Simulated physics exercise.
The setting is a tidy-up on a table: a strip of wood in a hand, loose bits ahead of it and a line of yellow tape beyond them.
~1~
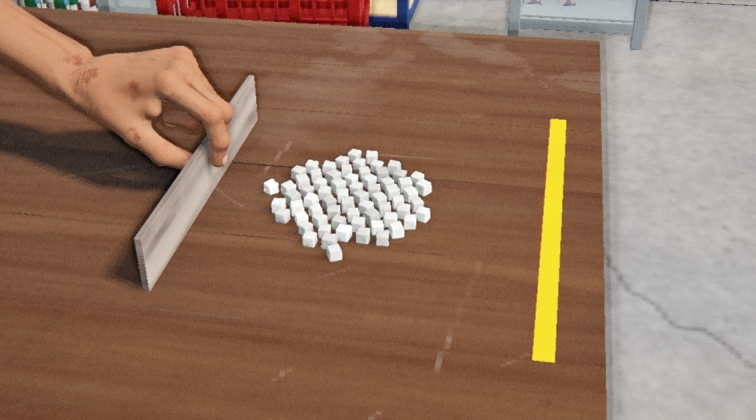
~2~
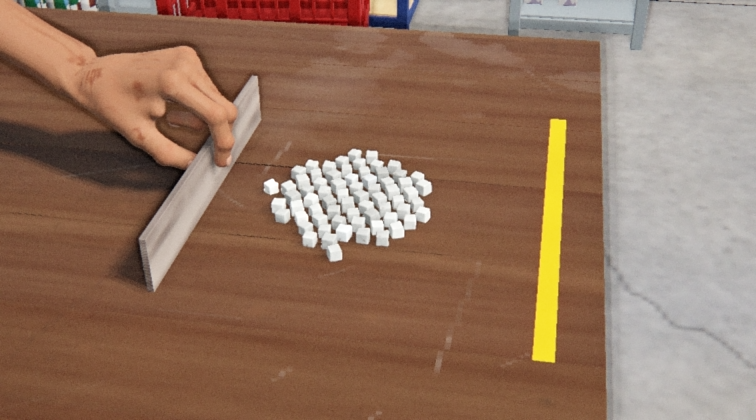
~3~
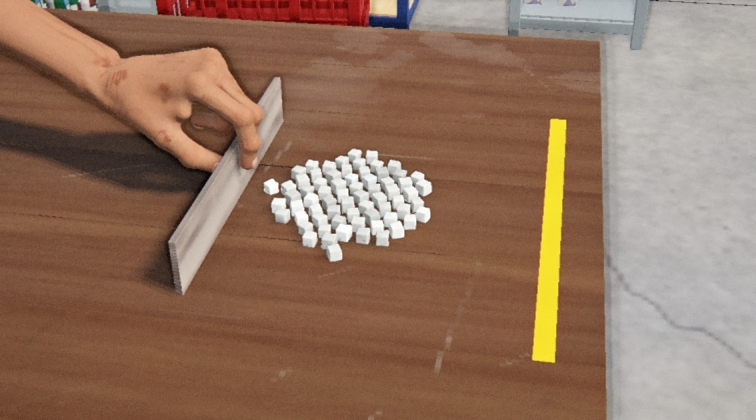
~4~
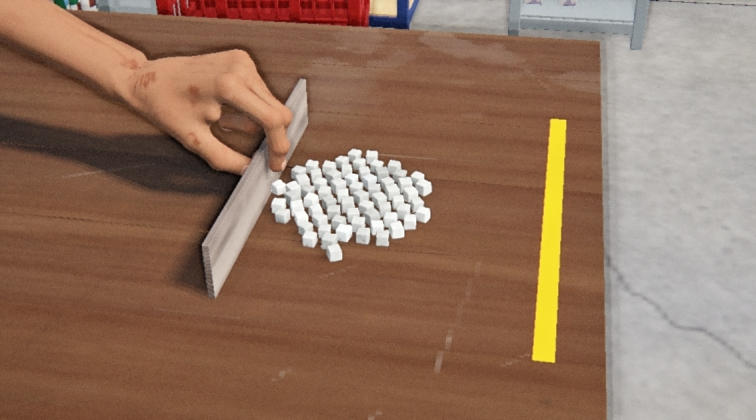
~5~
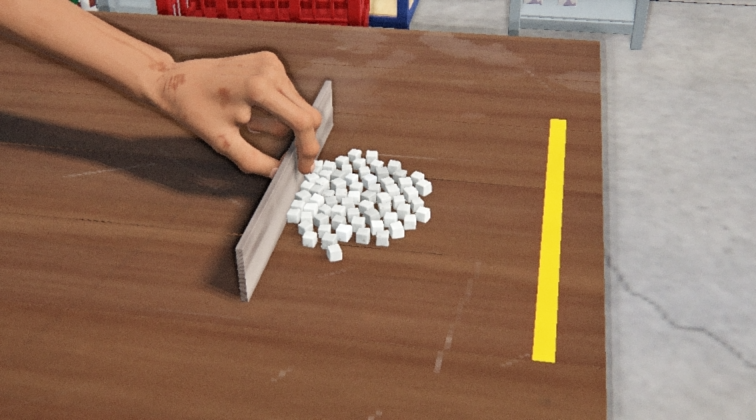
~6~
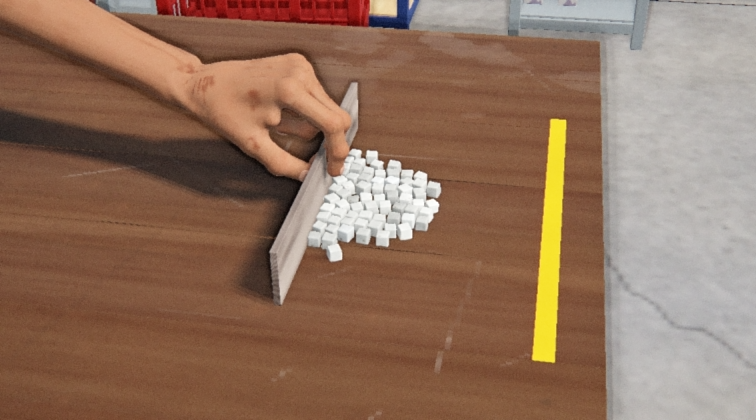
A hand held a strip of wood upright on a brown table, then slid it to the right into a heap of small white cubes, bunching them together and pushing most of them slightly toward the yellow tape.
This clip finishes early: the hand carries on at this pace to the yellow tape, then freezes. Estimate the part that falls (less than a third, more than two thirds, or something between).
Over the end goes more than a third and less than two thirds.
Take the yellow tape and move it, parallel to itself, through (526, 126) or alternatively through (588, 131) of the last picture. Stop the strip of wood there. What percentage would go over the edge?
Roughly 10 % and 100 %.
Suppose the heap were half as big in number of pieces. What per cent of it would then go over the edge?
I'd say close to 30 %.
Soon after the last picture, strip of wood still moving, near (445, 165); heap all on the table, its front near (541, 240).
A little later, strip of wood stopped at the yellow tape; heap about a third over the edge.
Later still, strip of wood stopped at the yellow tape; heap about half over the edge.
At rest, strip of wood stopped at the yellow tape; heap about half over the edge.
